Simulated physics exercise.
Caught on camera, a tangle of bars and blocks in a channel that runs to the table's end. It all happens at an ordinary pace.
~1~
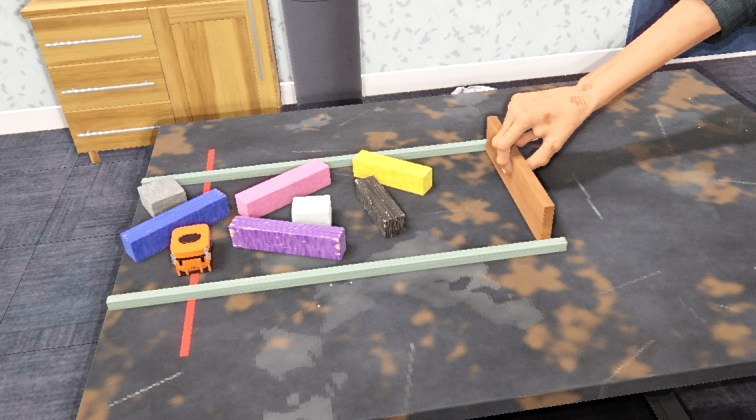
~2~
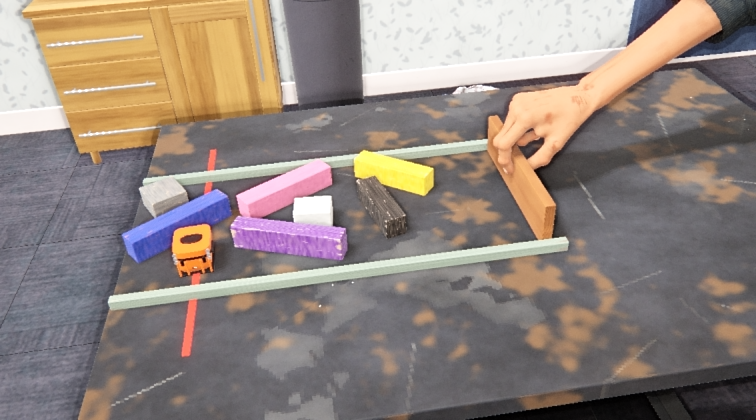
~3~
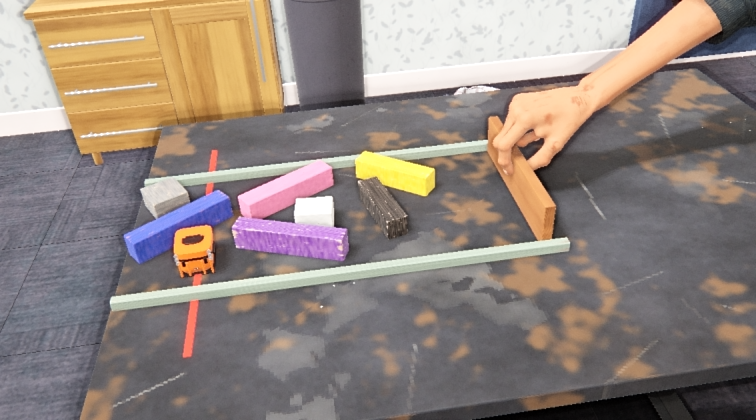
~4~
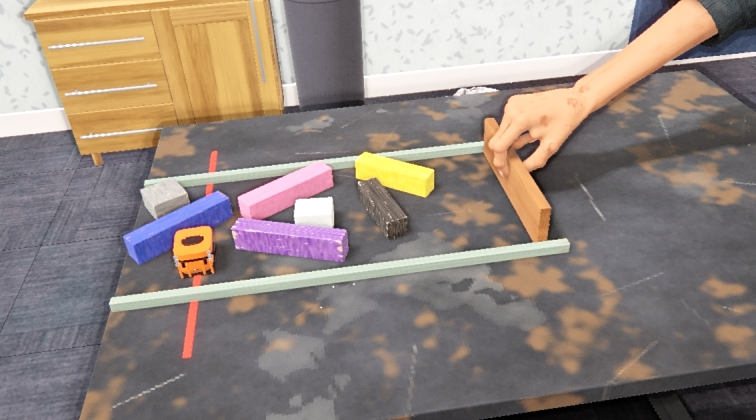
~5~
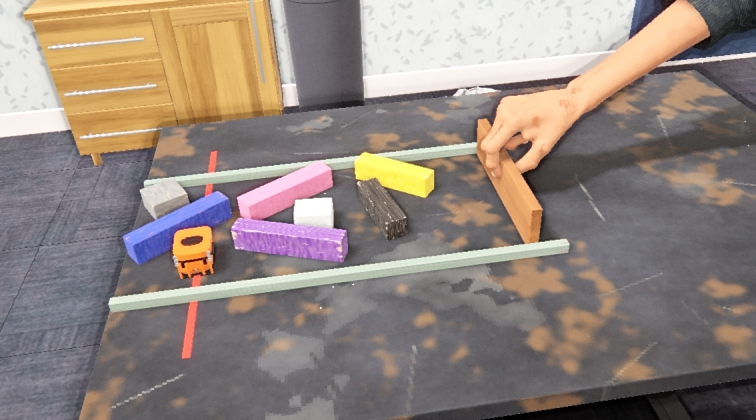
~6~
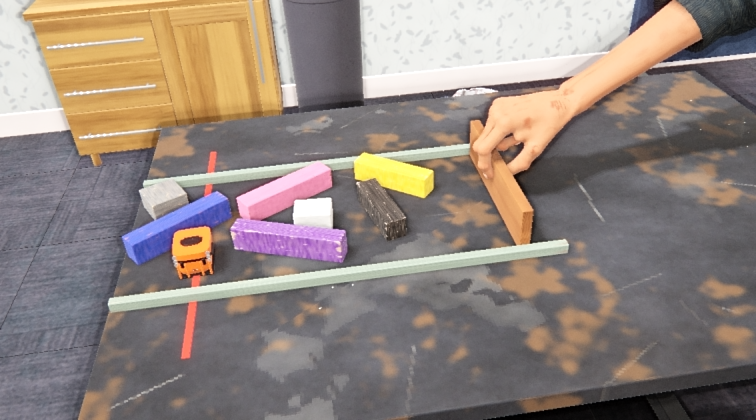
A wooden board, held upright by a hand, stays nearly still and then slides slightly left between two pale green rails, while the coloured bars, the grey and white blocks and the orange object near the red tape remain in place.
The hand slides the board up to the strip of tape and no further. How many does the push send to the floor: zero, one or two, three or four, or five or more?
The number that fall off is three or four.
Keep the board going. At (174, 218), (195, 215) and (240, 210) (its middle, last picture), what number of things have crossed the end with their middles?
Past the end: 6, 3 and 0.
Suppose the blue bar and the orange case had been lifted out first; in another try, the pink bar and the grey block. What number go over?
It would be 1 and 1.
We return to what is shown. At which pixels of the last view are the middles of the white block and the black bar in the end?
The white block at (142, 243), the black bar at (174, 237).
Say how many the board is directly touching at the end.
That makes 3.
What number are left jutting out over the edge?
It comes to 3.
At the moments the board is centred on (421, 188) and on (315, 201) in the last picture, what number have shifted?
The counts are 1 and 6.
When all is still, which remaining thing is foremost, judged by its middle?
Foremost is the pink bar.
A little later, none off yet; grey block at rest near (165, 200); blue bar at rest near (179, 226); orange case at rest near (194, 252).
Next, none off yet; grey block shifted a little near (145, 198); blue bar shifted a little near (147, 222); orange case shifted about its own width near (141, 270).
When it is over, the number that fall off is three or four; down, orange case, blue bar and grey block.
